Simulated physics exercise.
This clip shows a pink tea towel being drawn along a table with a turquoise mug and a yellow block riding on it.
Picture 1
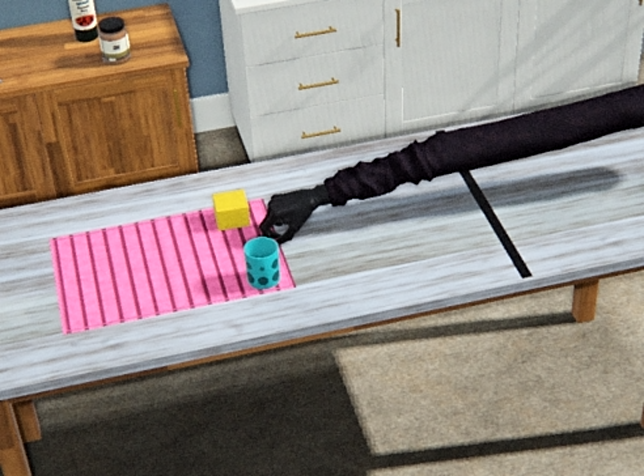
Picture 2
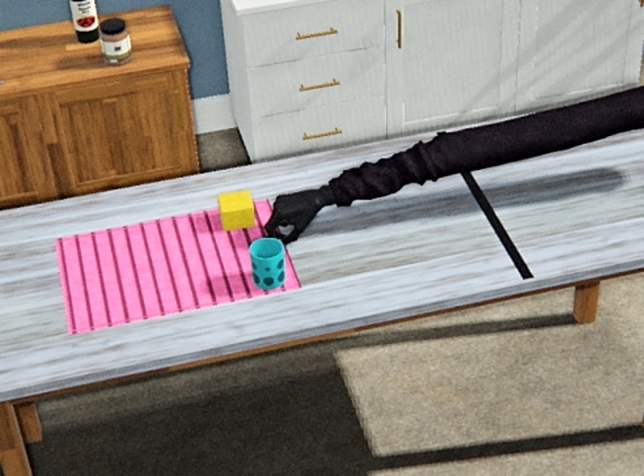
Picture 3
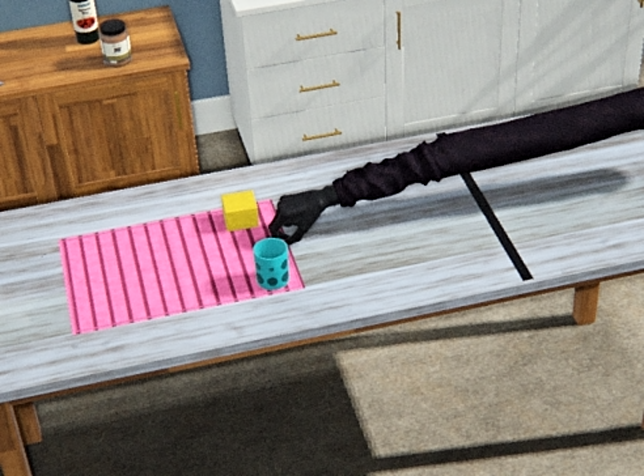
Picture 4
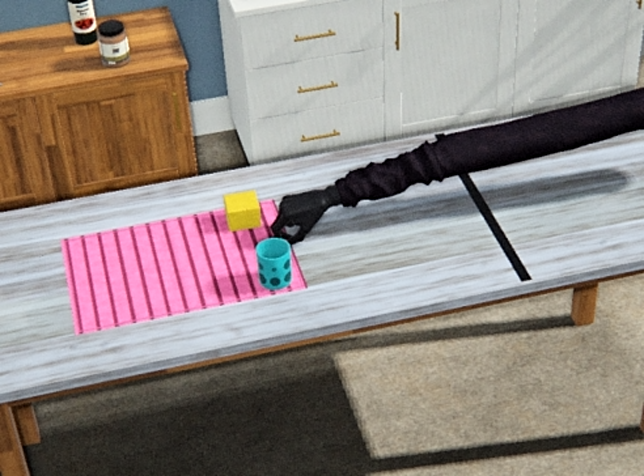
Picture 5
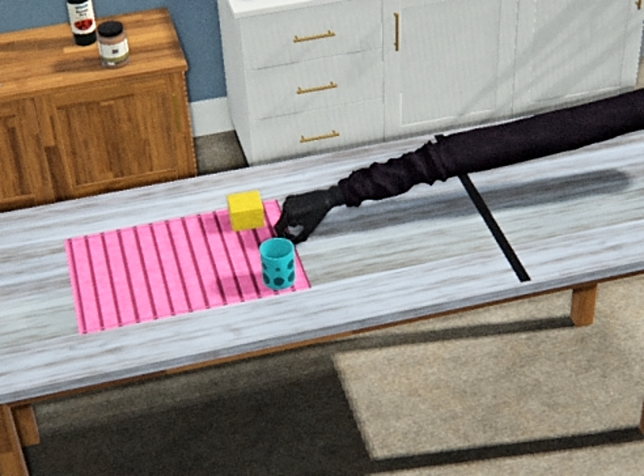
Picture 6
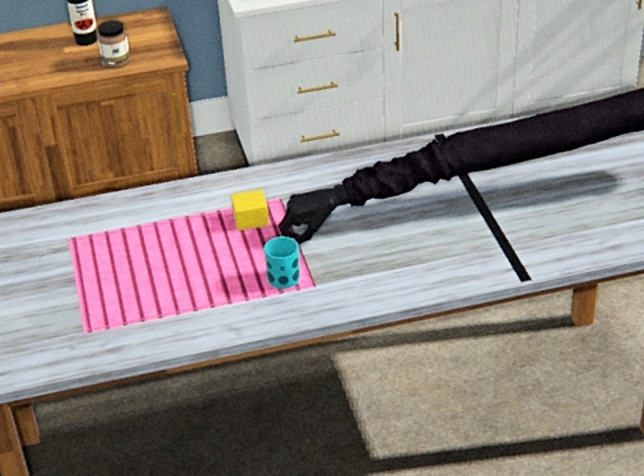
Black-gloved hand slowly pulling a pink striped tea towel to the right across a table, turquoise mug and yellow block riding along.
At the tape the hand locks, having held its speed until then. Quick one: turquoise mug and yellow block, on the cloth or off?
Turquoise mug - on. Yellow block - on.
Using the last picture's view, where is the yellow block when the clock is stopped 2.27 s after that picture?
Its middle is somewhere near (424, 177).
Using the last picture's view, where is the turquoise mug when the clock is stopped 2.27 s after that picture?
At that time it is near pixel (468, 227).
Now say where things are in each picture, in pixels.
In the first frame, tea towel end (296, 288); turquoise mug (261, 248); yellow block (230, 200); tape (520, 264).
In the second frame, tea towel end (302, 288), far hem (69, 335); yellow block (235, 201).
In the third frame, tea towel end (305, 288); turquoise mug (270, 249).
In the fourth frame, tea towel end (308, 288), far hem (76, 335); yellow block (241, 201).
In the fifth frame, tea towel end (311, 288); turquoise mug (277, 249).
In the sixth frame, tea towel end (316, 287), far hem (85, 334); turquoise mug (281, 247); yellow block (249, 200); tape (519, 268).
Then, 2.27 s on from there, hem at the tape; turquoise mug on the cloth near (468, 227); yellow block on the cloth near (425, 177).
Then, 2.38 s on from there, hem at the tape; turquoise mug on the cloth near (474, 226); yellow block on the cloth near (430, 176).
In the end, hem at the tape; turquoise mug on the cloth near (474, 226); yellow block on the cloth near (430, 176). The turquoise mug keeps its seat and the yellow block stays on the cloth.
